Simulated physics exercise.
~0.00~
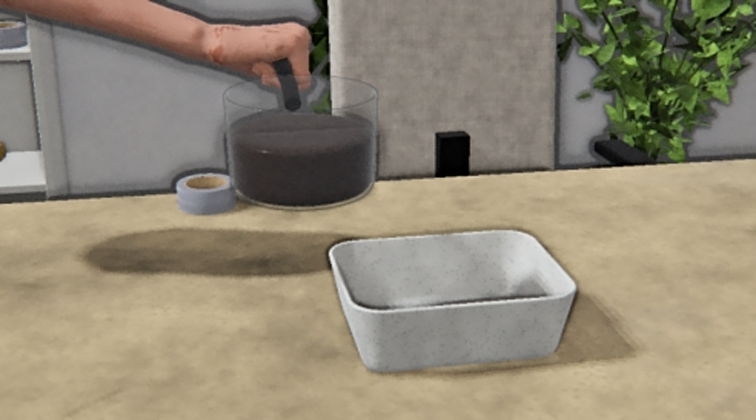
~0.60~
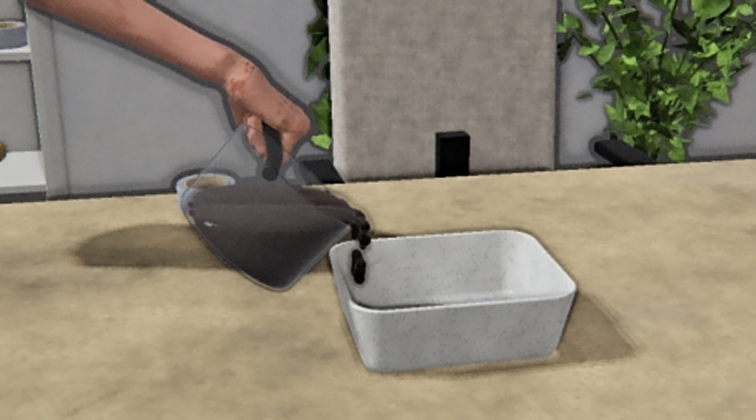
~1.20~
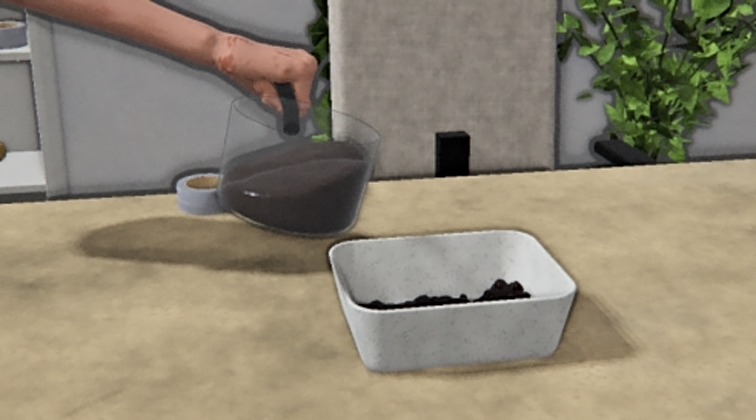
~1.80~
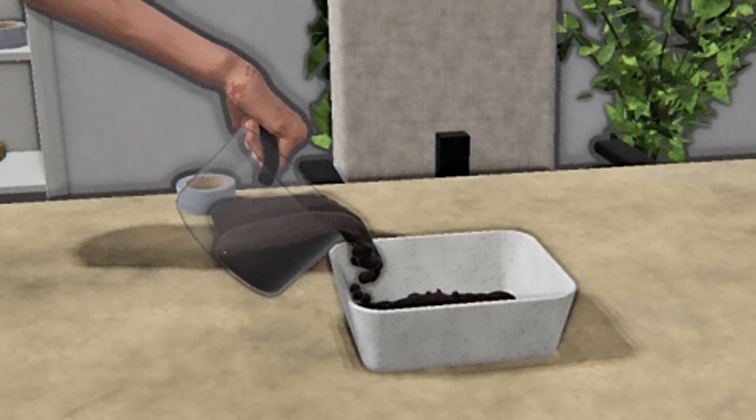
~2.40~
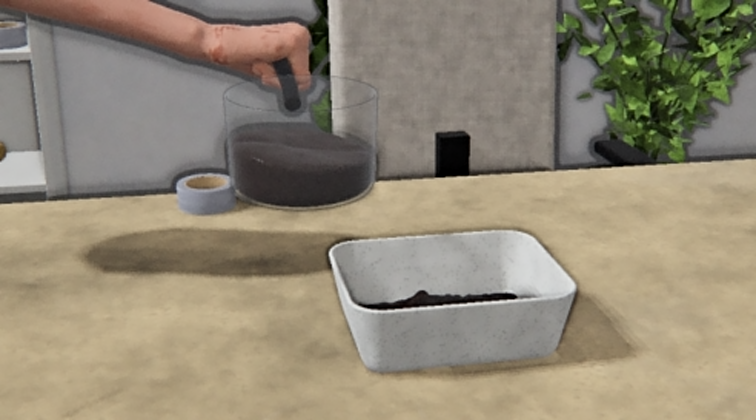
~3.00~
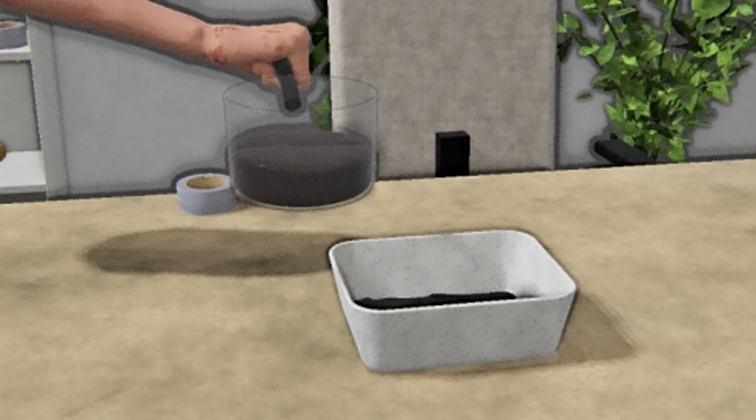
A hand tipped a clear pot of dark liquid toward a white oblong dish, pouring some in, easing back, then tilting and pouring again. It finally levelled the pot, still holding plenty, while a shallow dark layer settled in the dish.
